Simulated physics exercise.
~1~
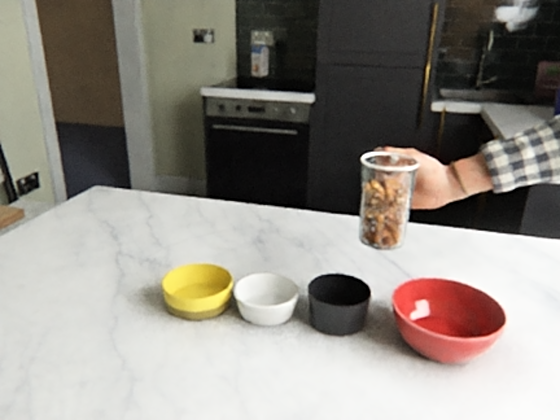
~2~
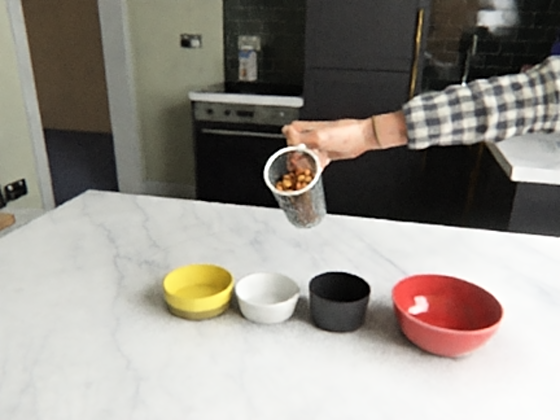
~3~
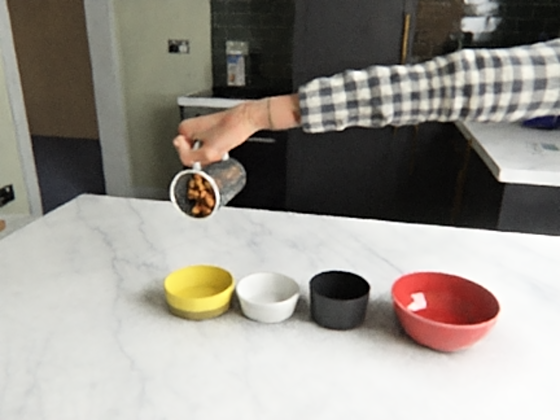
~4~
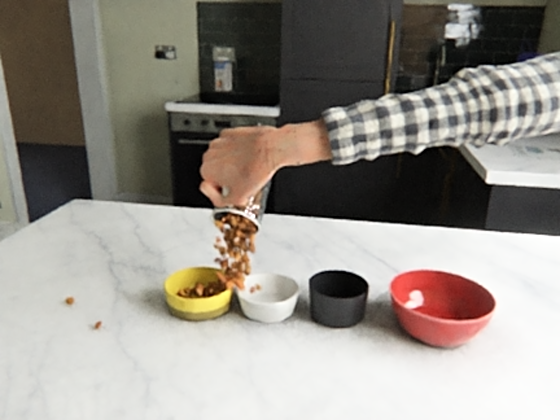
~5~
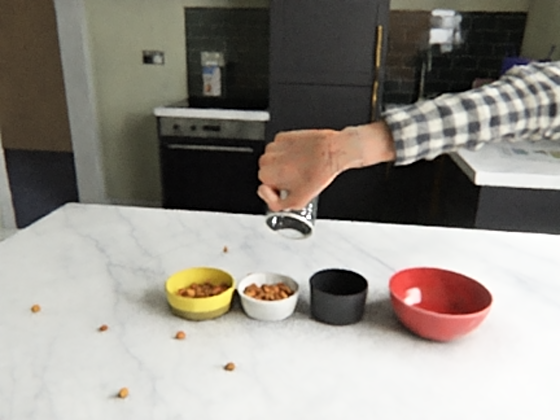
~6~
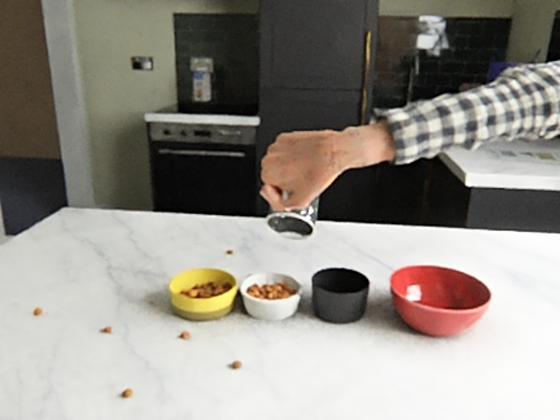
A hand in a checked sleeve carried a clear cup of brown kibble left over a marble table, tipping it until the pieces poured into the yellow and white dishes, with a few scattered on the table, leaving the black dish and red bowl empty.
